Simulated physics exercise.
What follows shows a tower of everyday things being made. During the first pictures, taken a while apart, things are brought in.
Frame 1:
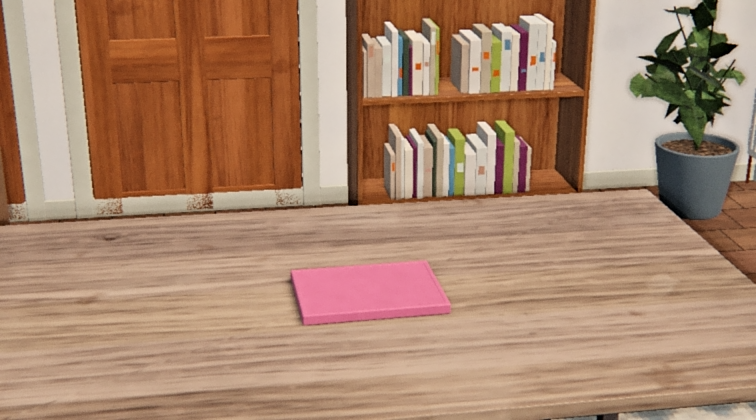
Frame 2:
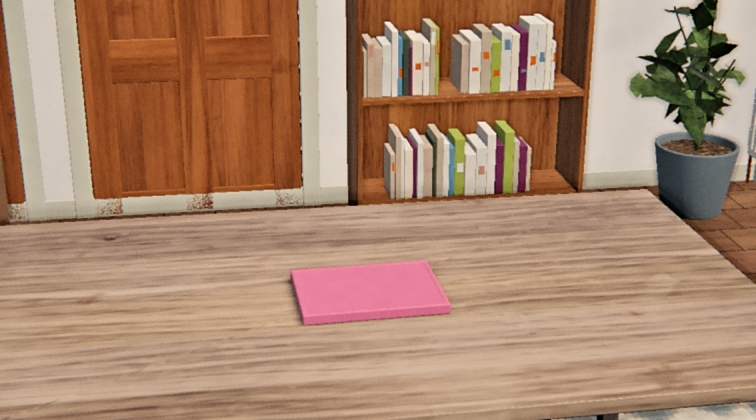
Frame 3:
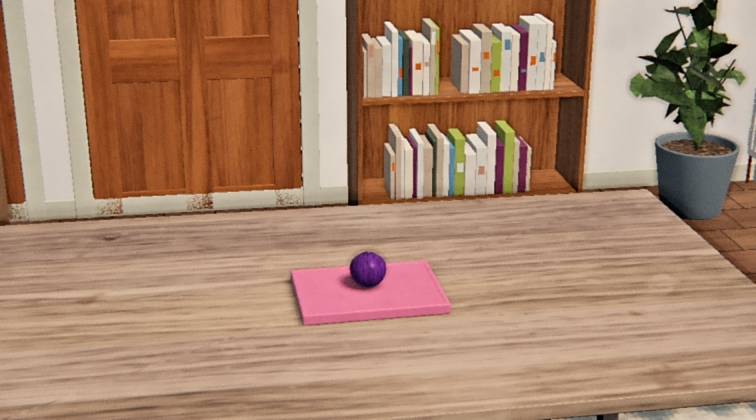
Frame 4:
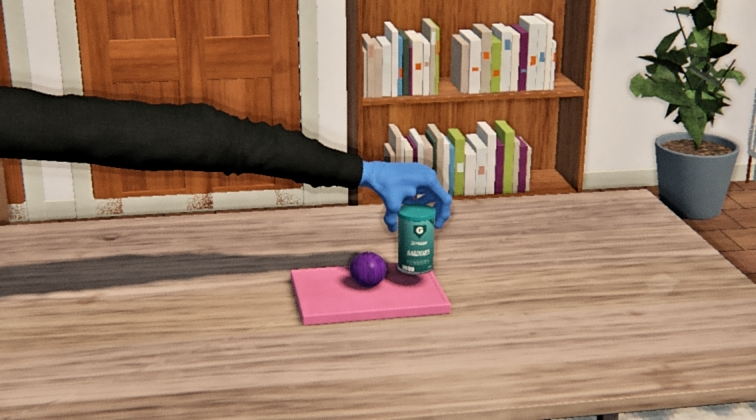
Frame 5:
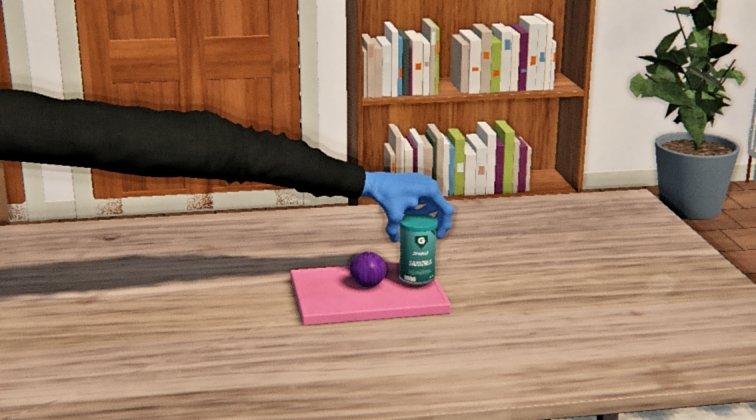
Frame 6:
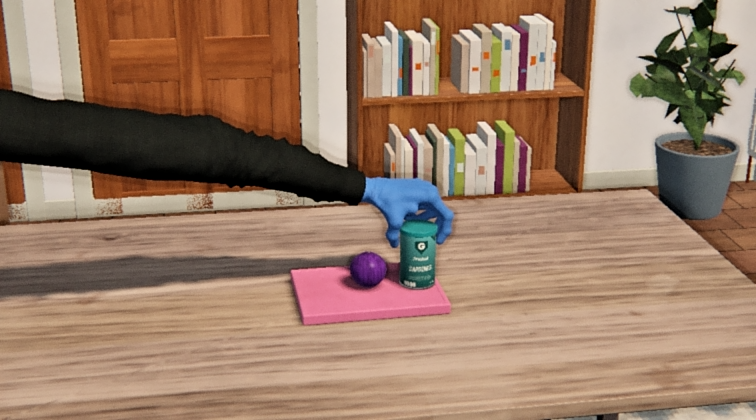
To begin with, a flat pink slab lies alone on a wooden table, until a round purple onion appears on top of it. Then a blue-gloved hand on a black-sleeved arm reaches in from the left, lowers a turquoise tin onto the slab just right of the onion, and stays over it.
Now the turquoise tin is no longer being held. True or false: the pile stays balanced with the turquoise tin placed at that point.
True.
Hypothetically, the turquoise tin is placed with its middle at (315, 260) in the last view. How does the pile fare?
Then it holds.
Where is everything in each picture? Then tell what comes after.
In the first picture, the last thing is not in view yet.
In the second picture, the last thing is not in view yet.
In the third picture, the last thing is not in view yet; purple onion (368, 269).
The fourth picture shows on its way; turquoise tin (416, 239); purple onion (368, 269).
The fifth picture shows on its way; turquoise tin (418, 249); purple onion (368, 269).
The sixth picture shows in place under the hand; turquoise tin (418, 254); purple onion (368, 269).
Then, 0.20 s after the last picture, nothing has stirred.
Then, 0.50 s after the last picture, turquoise tin resting near (418, 255).
At rest, all 3 in place. Seen from the same camera at the end, turquoise tin near (418, 255). The pile stays up.
